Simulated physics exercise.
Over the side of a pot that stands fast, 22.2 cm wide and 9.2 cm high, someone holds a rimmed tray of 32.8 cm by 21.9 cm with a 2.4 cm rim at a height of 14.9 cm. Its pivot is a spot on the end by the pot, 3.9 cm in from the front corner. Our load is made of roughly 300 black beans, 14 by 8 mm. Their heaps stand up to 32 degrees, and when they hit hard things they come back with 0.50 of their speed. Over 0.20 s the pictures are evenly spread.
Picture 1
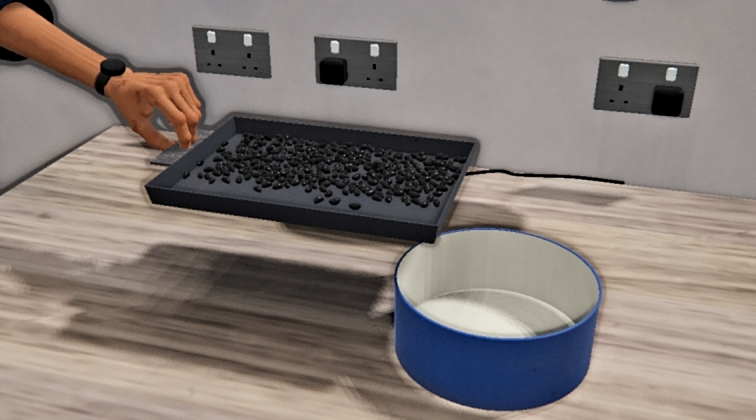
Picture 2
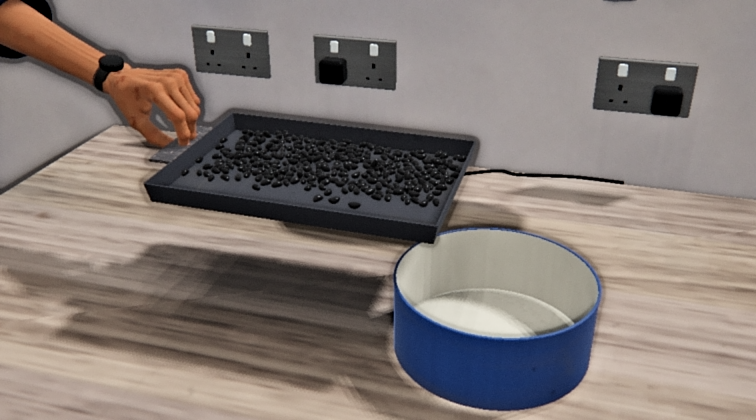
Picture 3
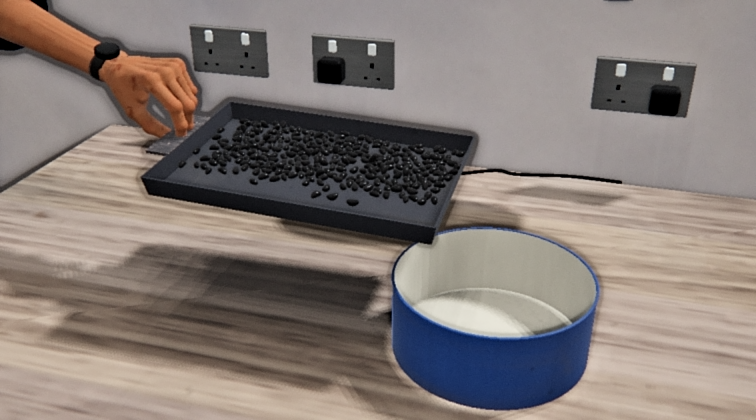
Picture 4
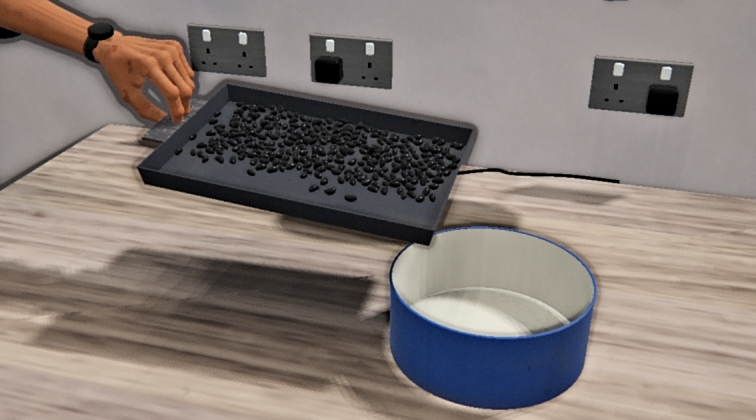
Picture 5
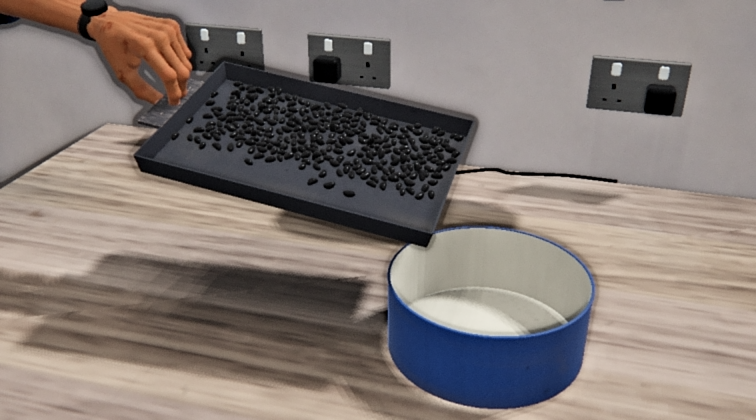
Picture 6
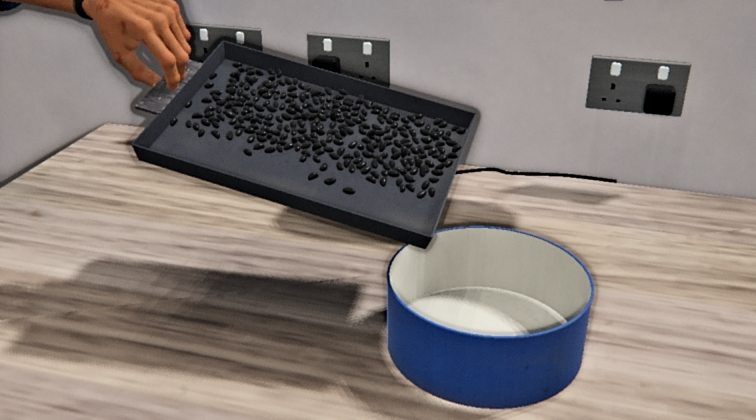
A dark rimmed tray scattered with small black beans starts out level above a pale wooden counter, a hand at its left end. The hand lifts that end gradually, then more steeply, slanting the tray down to the right beside a blue pot that stays still, while the beans remain spread across it.
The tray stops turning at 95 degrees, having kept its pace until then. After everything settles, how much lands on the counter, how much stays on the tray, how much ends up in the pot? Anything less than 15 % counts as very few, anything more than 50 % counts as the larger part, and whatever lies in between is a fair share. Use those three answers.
Counter: A fair share. Tray: Very few. Pot: The larger part.
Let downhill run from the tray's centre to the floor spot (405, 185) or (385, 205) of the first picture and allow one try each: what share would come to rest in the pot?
About 40 and 100 per cent.
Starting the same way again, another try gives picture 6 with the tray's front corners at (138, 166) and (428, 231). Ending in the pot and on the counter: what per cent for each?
That works out as pot 45 and counter 55.
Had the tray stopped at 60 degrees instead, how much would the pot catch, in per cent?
The pot would get around 50 per cent.
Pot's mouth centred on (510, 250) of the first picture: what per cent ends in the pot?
Estimate: ~ 0 %.
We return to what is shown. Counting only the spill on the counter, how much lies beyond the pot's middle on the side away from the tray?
I'd put it close to 60 per cent.
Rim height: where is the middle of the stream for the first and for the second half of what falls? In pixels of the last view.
Early: About (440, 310); late: About (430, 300).
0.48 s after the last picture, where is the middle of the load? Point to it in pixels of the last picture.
Load centre, approx.: (415, 248) px.
Then, 0.29 s after the last picture, tilt 57 degrees; the tray holds 100 %, the pot 0 %.
Then, 0.48 s after the last picture, tilt 82 degrees; the tray holds 70 %, the pot 10 %.
Then, 0.79 s after the last picture, tilt 95 degrees; the tray holds 5 %, the pot 65 %.
In the end, counter 30 %, tray 5 %, pot 70 %.
